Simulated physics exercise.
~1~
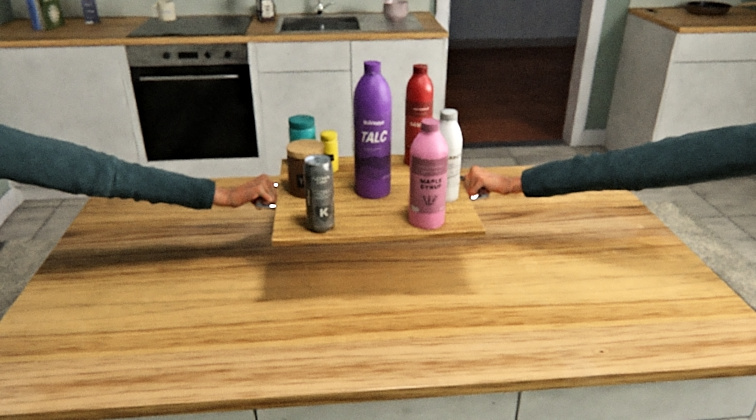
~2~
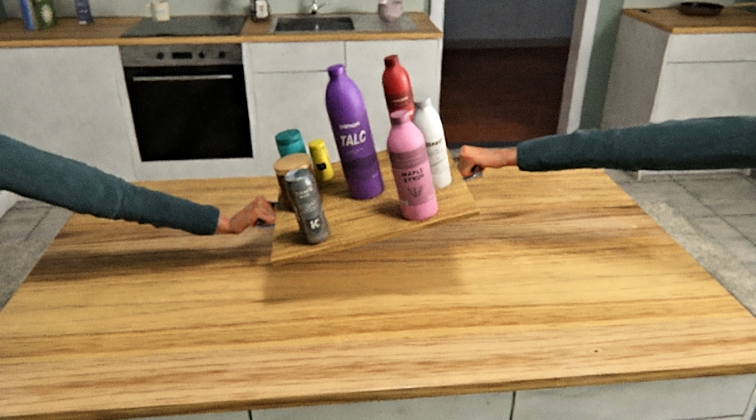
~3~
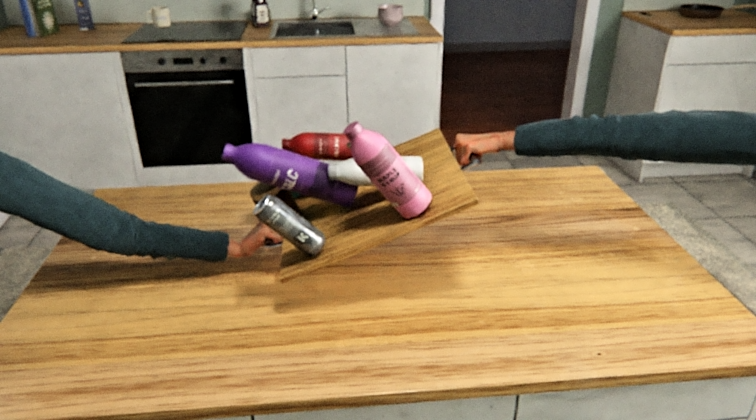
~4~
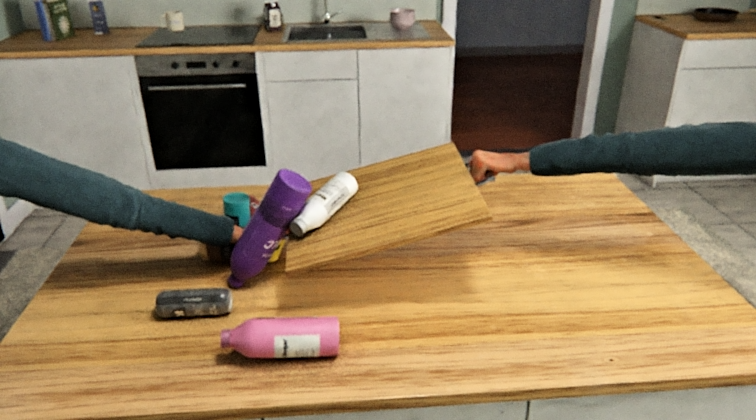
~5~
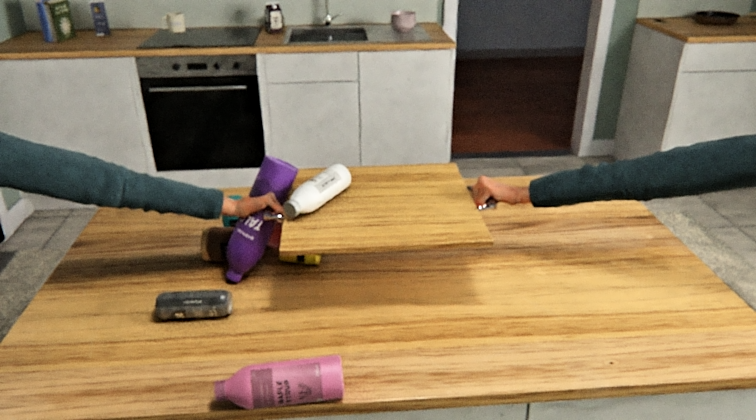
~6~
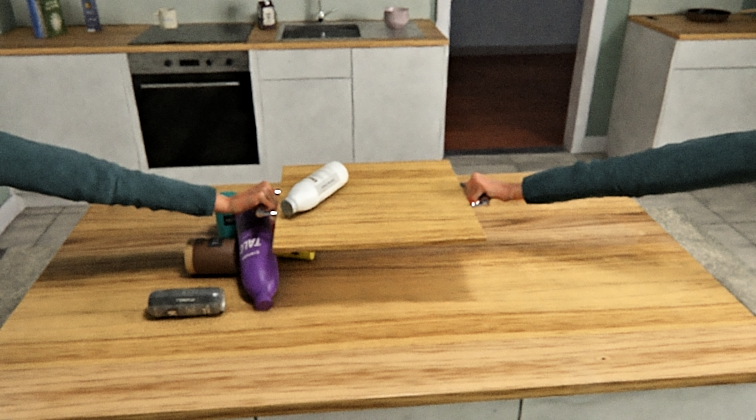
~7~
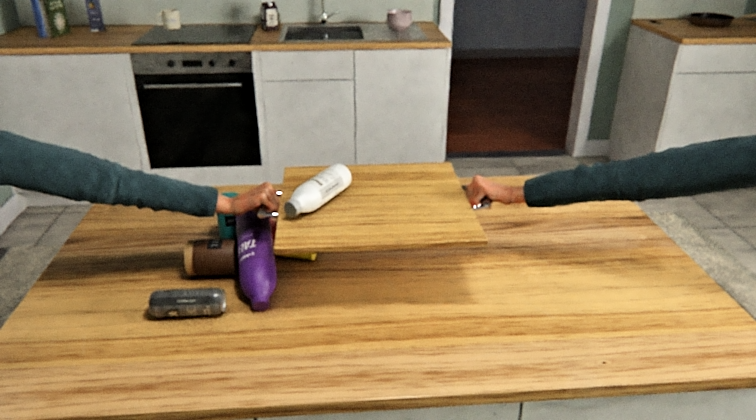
The clip shows two hands holding a rimless wooden tray of bottles, jars and a can above a kitchen counter, then dipping its left edge so the items topple and slide off. The tray levels with only the white bottle lying on it, while the pink bottle drops out of view.
